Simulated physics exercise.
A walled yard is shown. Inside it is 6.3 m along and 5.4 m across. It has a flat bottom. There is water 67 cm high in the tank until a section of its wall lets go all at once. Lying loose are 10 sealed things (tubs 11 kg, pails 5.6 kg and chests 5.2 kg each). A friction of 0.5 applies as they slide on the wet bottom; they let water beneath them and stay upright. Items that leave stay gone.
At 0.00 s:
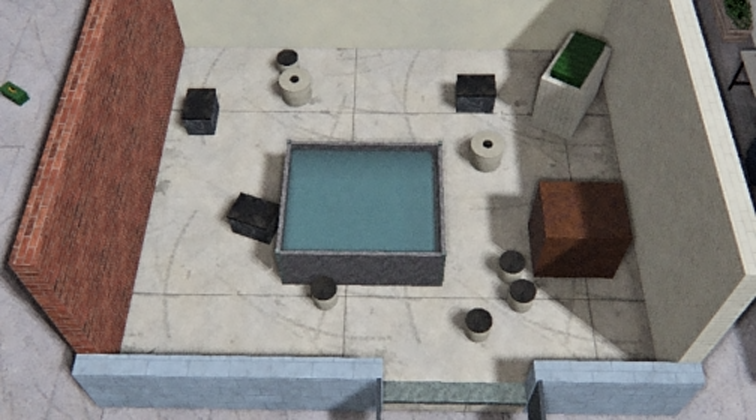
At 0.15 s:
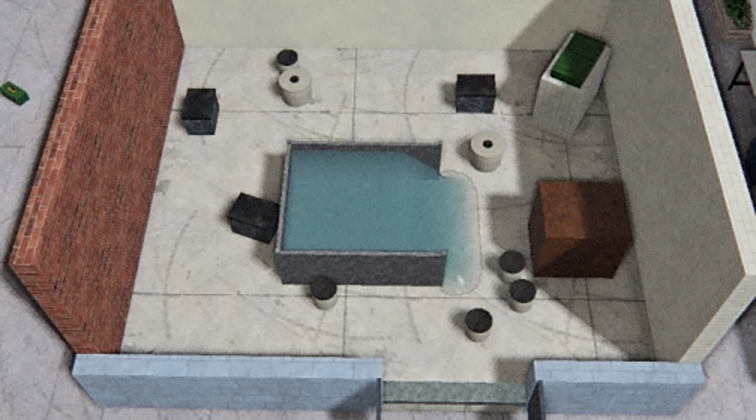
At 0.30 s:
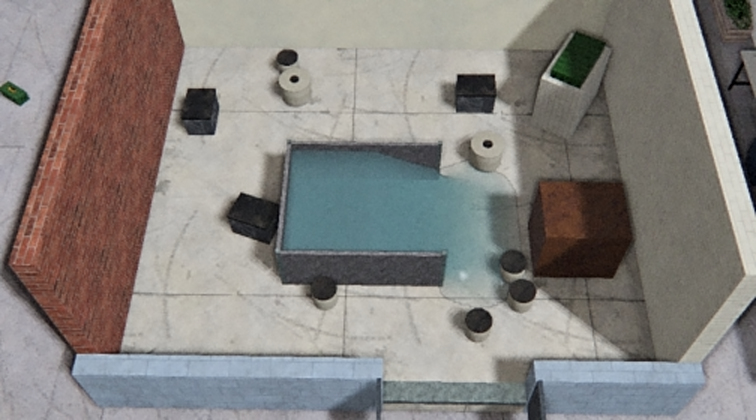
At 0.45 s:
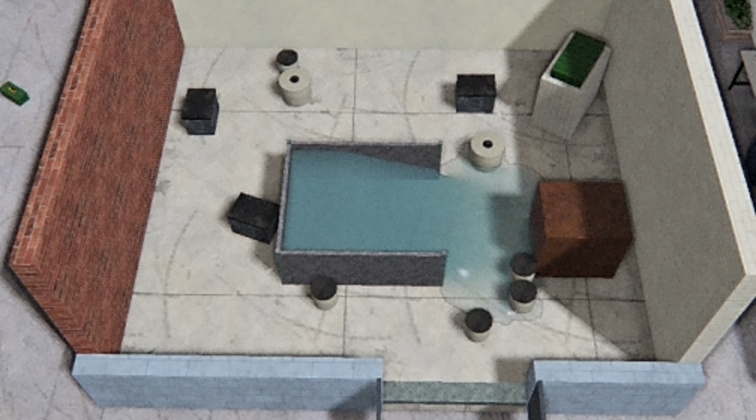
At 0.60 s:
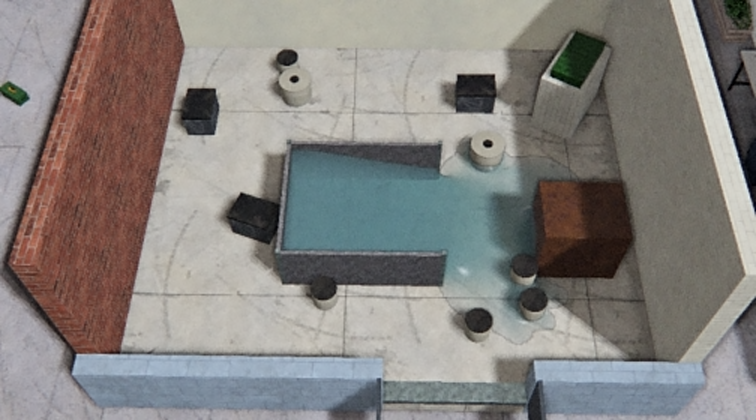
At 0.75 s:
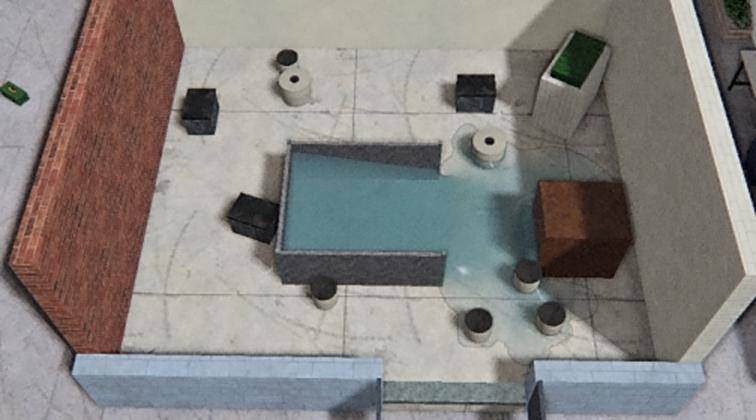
A walled yard with a pale stone floor, a brick-red wall on the left and low light-blue walls in front, is seen from high above by a still camera. A grey-rimmed tank of blue-green water sits in the middle, with dark chests, small pails and a rusty-brown block around it. The tank's right side opens, water spreads across the floor to the block, and nearby pails shift slightly rightward.
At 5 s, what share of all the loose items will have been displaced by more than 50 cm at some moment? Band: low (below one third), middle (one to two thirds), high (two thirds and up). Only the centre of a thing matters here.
Middle.
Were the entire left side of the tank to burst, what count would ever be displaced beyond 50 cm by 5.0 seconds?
The count would be 9.
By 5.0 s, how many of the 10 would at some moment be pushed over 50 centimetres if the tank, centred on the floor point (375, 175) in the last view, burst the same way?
That gives 6 of them.
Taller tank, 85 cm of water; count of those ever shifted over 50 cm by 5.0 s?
Count: 6.
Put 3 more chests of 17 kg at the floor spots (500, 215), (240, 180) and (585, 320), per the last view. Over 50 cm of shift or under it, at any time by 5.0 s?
The first comes out beyond the limit, the second within the limit, the third beyond the limit.
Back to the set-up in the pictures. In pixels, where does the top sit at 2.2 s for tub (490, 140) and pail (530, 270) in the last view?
Near (502, 83) and (642, 319).
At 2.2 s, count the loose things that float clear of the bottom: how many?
It comes to 2.
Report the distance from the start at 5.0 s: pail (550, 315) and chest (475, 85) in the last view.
Going through them in turn, the first is washed out and the second is 250 cm.
After 1.1 s 2 of 10 are over 50 cm from their spots; 1 afloat.
After 2.2 s 3 of 10 are over 50 cm from their spots; 2 afloat.
After 3.5 s 3 of 10 are over 50 cm from their spots; 3 afloat.
After 5.0 s 5 of 10 are over 50 cm from their spots, and 5 have been at some point; 1 afloat.
